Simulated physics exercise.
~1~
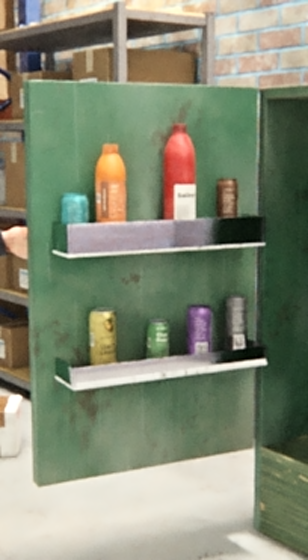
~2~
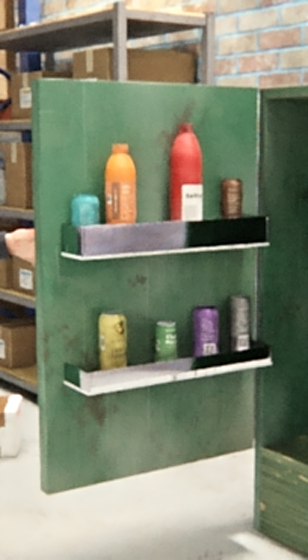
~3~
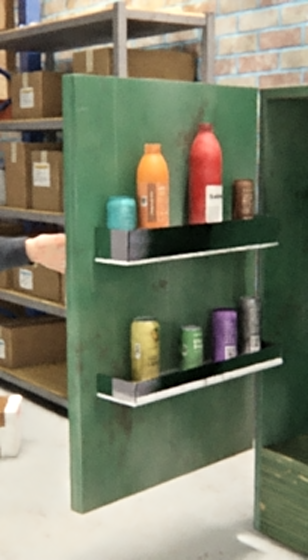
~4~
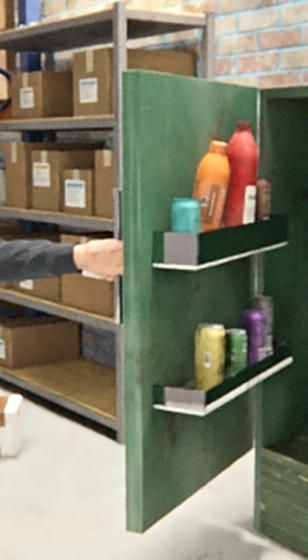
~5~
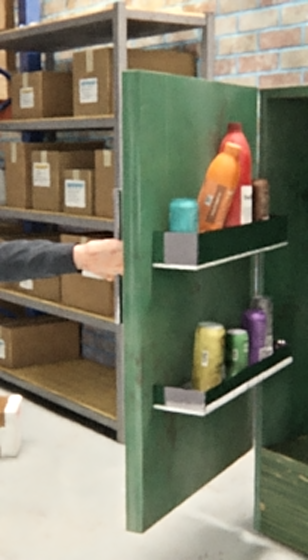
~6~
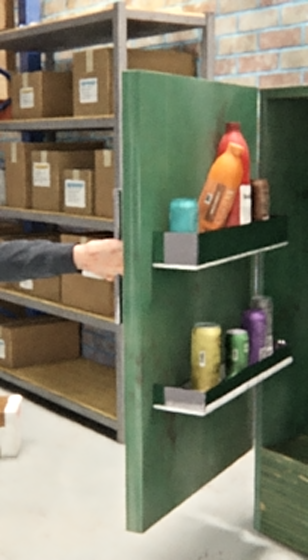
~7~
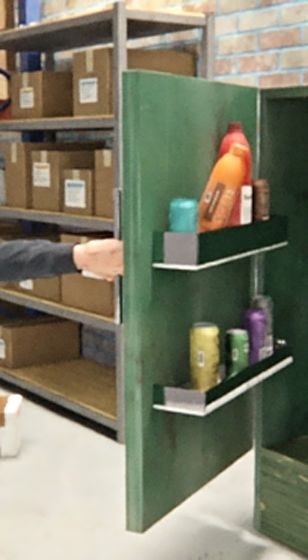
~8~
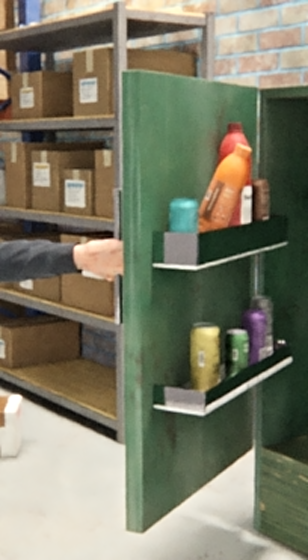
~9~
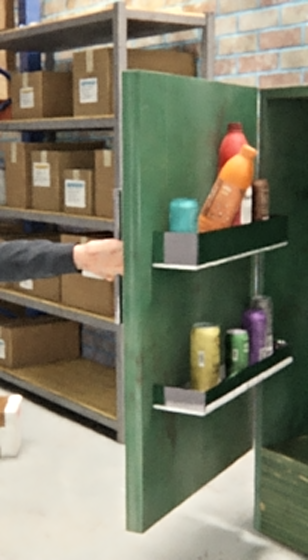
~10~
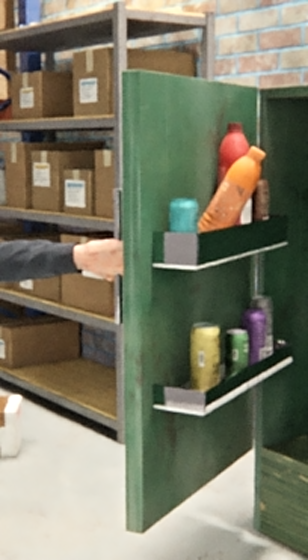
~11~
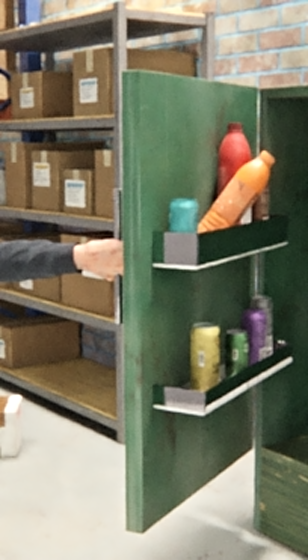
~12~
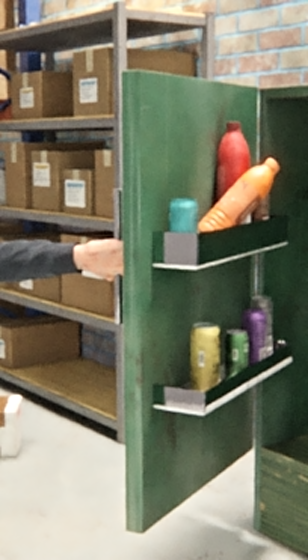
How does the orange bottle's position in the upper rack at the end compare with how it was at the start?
At the start the orange bottle stands upright in the upper rack. By the end it is leaning well over to the right, still in the same rack.
